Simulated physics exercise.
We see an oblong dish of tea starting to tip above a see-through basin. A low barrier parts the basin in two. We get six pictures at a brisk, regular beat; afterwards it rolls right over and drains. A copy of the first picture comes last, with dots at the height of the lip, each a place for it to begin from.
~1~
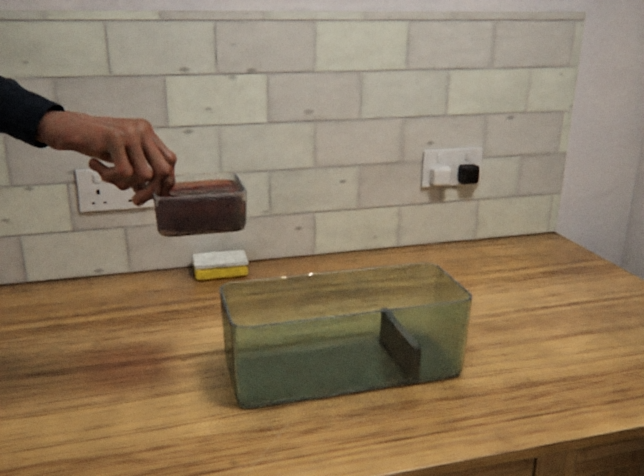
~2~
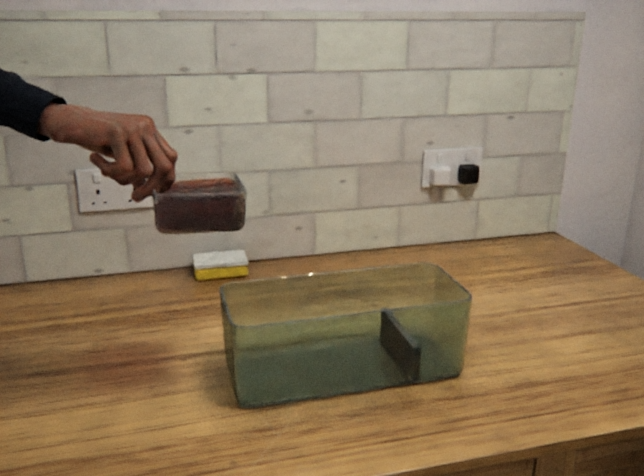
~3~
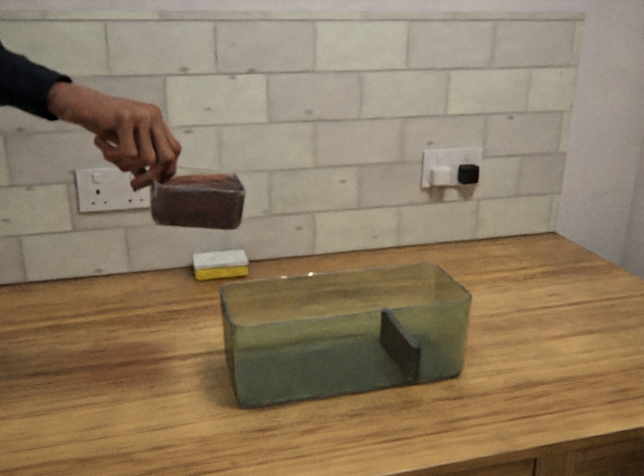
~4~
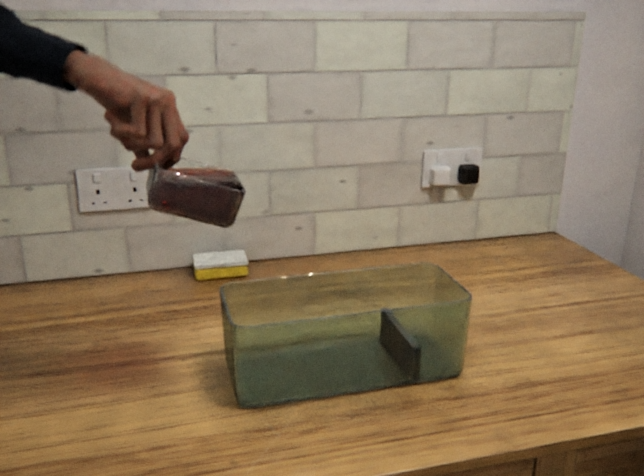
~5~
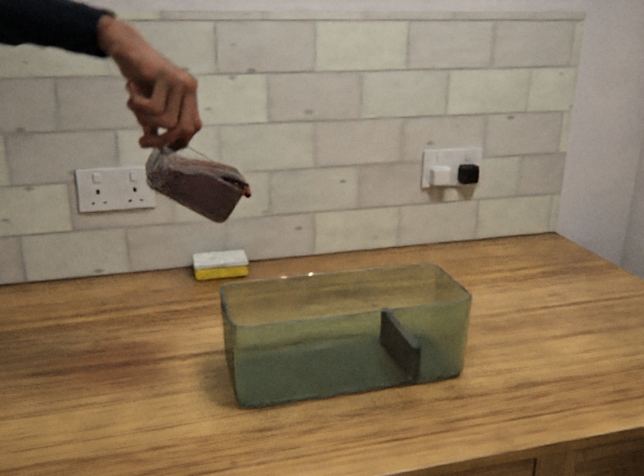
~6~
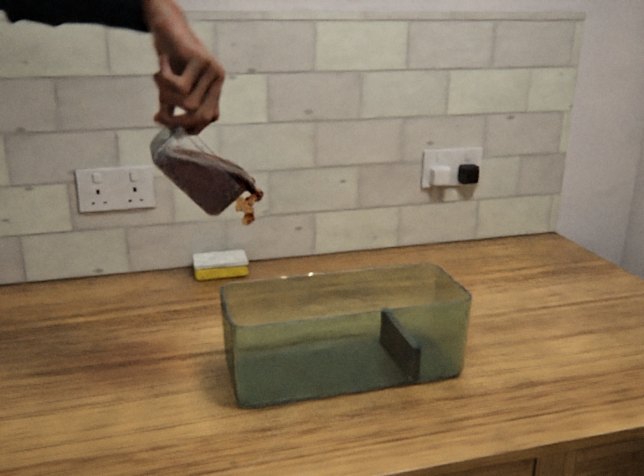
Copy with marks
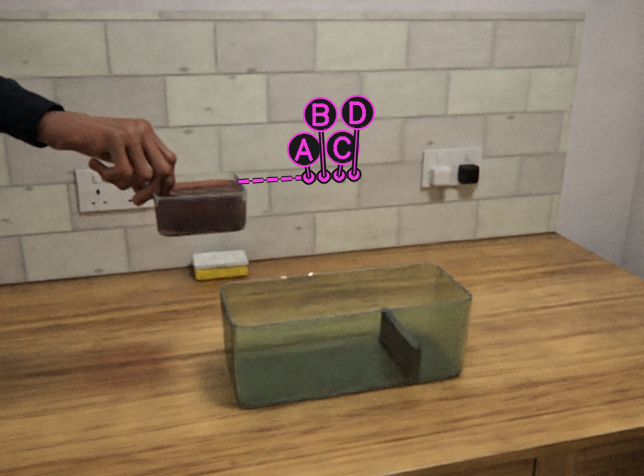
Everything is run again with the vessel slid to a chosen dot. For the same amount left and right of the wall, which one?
B works best here.
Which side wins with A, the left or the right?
More ends on the left.
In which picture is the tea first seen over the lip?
In picture 4.
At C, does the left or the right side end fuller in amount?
More ends on the right.
On the marked copy, A at (308, 177); B at (324, 176); C at (339, 175); D at (354, 174).
If A is chosen, about 77 % ends left of the wall and 21 % right of it.
If B is chosen, about 49 % ends left of the wall and 46 % right of it; 5 % is lost outside.
If C is chosen, about 26 % ends left of the wall and 71 % right of it; 4 % is lost outside.
If D is chosen, about 25 % ends left of the wall and 70 % right of it; 5 % is lost outside.
